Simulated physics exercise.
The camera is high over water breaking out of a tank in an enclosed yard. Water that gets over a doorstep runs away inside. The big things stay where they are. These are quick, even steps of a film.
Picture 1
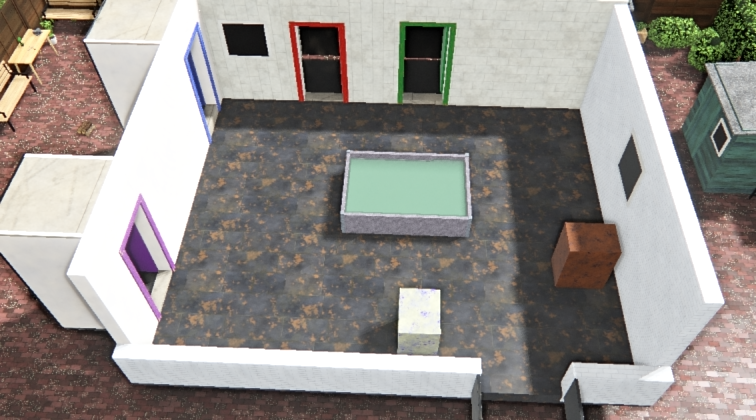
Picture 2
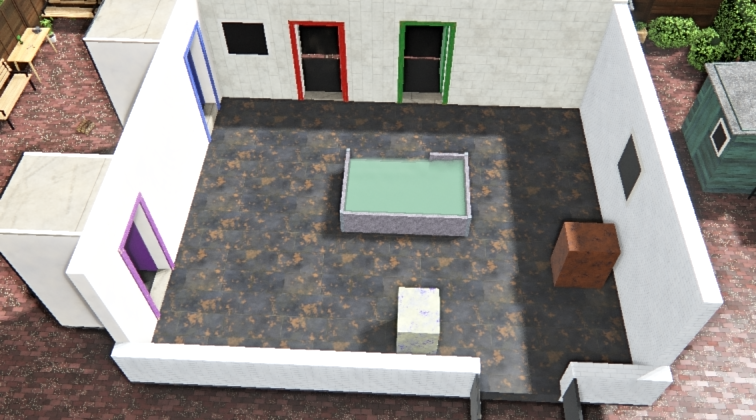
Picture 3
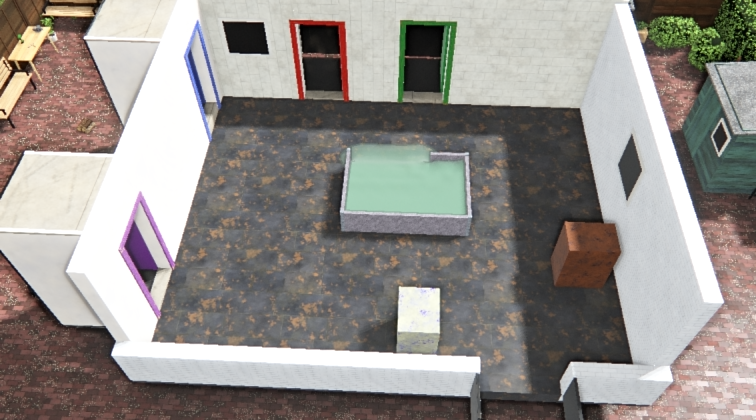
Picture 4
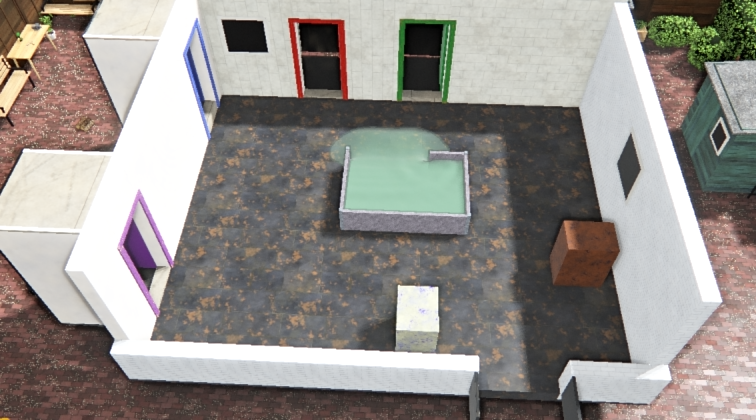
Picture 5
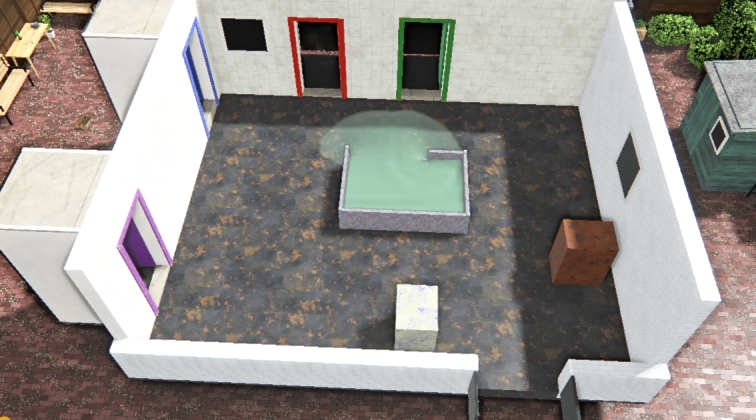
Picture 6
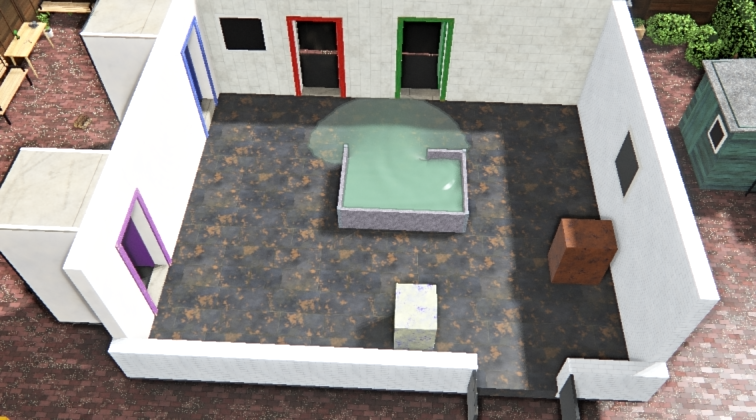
In a walled yard with a dark mottled floor, a tank of pale green water stands whole, then a gap opens in its far side and water pours out, spreading in a widening rounded sheet toward the back wall.
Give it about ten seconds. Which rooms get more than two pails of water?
In the end: The green door lets in a lot; the blue door admits no more than that; the red door lets in a lot; the purple door admits no more than that.
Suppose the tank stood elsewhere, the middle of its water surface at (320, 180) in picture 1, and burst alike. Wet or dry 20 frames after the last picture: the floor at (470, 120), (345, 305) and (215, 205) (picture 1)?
In that order: Flooded, clear, flooded.
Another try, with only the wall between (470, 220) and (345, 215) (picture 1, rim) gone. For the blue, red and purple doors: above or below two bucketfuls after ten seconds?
Then: Blue door keeps below it; red door keeps below it; purple door floods.
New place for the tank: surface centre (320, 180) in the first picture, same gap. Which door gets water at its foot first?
It is the door marked red.
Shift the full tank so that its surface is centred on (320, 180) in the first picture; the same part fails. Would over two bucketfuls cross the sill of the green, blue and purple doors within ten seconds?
The green door stays under, the blue door stays under, the purple door takes less.
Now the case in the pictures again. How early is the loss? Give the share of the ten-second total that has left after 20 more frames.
Near 85 in a hundred.
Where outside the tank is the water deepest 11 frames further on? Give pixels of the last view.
Around (378, 104).
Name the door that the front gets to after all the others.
That is the purple one.
A moment on, water covers 15 % of the floor; the green door over two buckets in, the blue door not reached, the red door under two buckets in, the purple door not reached.
Next, water covers 20 % of the floor; the green door over two buckets in, the blue door not reached, the red door over two buckets in, the purple door not reached.
Then, water covers 30 % of the floor; the green door far over two buckets in, the blue door wet at the sill, nothing in, the red door far over two buckets in, the purple door not reached.
Later, water covers 50 % of the floor; the green door far over two buckets in, the blue door wet at the sill, nothing in, the red door far over two buckets in, the purple door wet at the sill, nothing in.
In the end, water covers 80 % of the floor; the green door far over two buckets in, the blue door wet at the sill, nothing in, the red door far over two buckets in, the purple door wet at the sill, nothing in.
